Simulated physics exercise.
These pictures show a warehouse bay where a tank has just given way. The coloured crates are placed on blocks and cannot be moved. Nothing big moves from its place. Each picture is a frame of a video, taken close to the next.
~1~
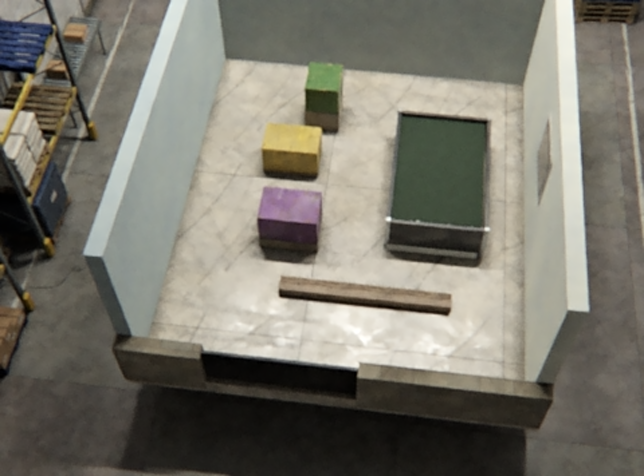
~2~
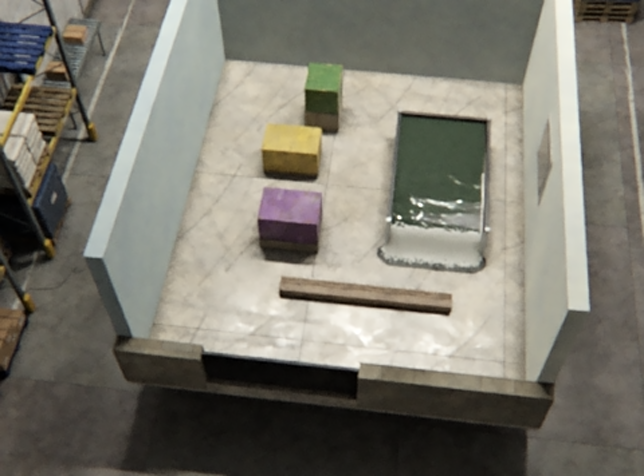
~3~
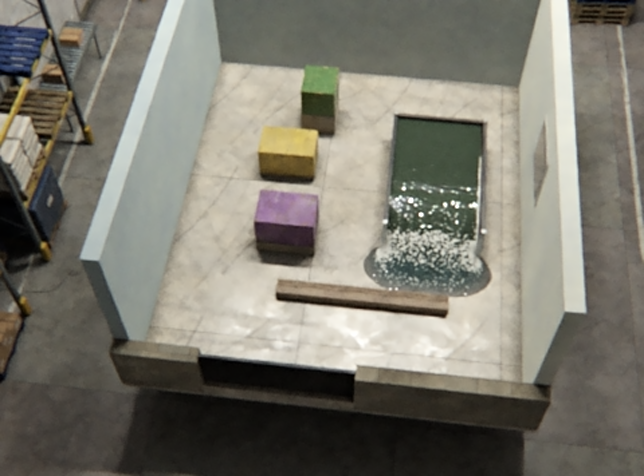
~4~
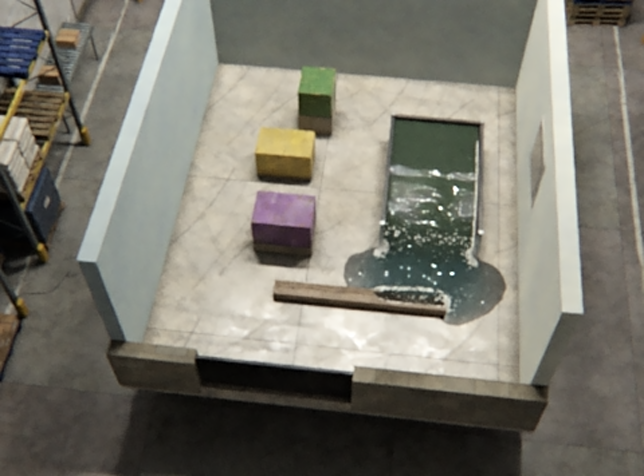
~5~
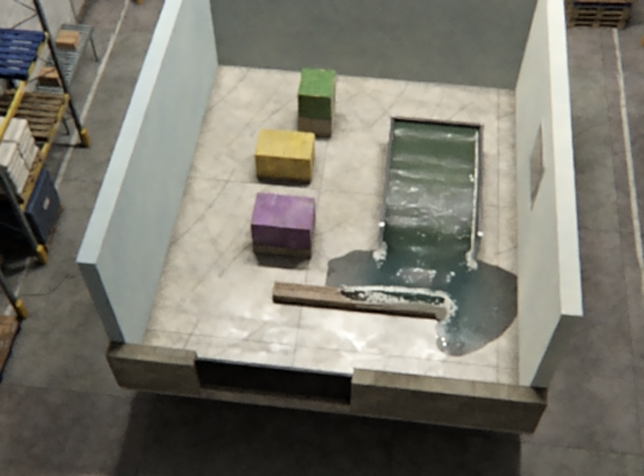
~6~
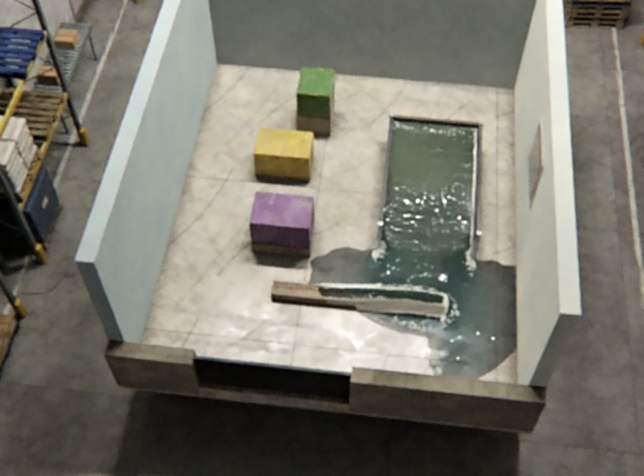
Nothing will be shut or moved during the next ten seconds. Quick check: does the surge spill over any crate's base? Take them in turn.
Result: Green crate dry, purple crate dry, yellow crate wet.
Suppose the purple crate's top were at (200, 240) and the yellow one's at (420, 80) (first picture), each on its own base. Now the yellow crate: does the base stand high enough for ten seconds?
The yellow crate simply gets reached.
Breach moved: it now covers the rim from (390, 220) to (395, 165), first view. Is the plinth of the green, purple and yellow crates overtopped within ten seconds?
In short: Green crate escapes it, purple crate ends up wet, yellow crate gets wet.
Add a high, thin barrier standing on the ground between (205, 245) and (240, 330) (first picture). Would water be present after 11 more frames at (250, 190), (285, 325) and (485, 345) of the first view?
Taking the three spots in order: Spared, soaked, soaked.
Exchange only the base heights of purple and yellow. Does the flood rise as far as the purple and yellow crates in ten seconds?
I'd say the purple crate gets swamped and the yellow crate is unharmed.
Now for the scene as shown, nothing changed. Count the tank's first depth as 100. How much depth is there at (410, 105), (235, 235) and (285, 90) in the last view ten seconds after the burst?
The three come to near 12, 10 and 14 per cent respectively.
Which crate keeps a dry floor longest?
That one's the green crate.
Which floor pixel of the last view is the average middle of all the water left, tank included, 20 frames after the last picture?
Centre: Close to (375, 290).
A moment on, water covers 30 % of the floor; the green crate not reached, the purple crate water round its plinth, the yellow crate not reached.
Next, water covers 40 % of the floor; the green crate not reached, the purple crate water round its plinth, the yellow crate not reached.
Then, water covers 55 % of the floor; the green crate not reached, the purple crate water round its plinth, the yellow crate water round its plinth.
Later, water covers 80 % of the floor; the green crate water round its plinth, the purple crate water round its plinth, the yellow crate water round its plinth.
In the end, water covers 100 % of the floor; the green crate stayed above the water, the purple crate stayed above the water, the yellow crate was topped.
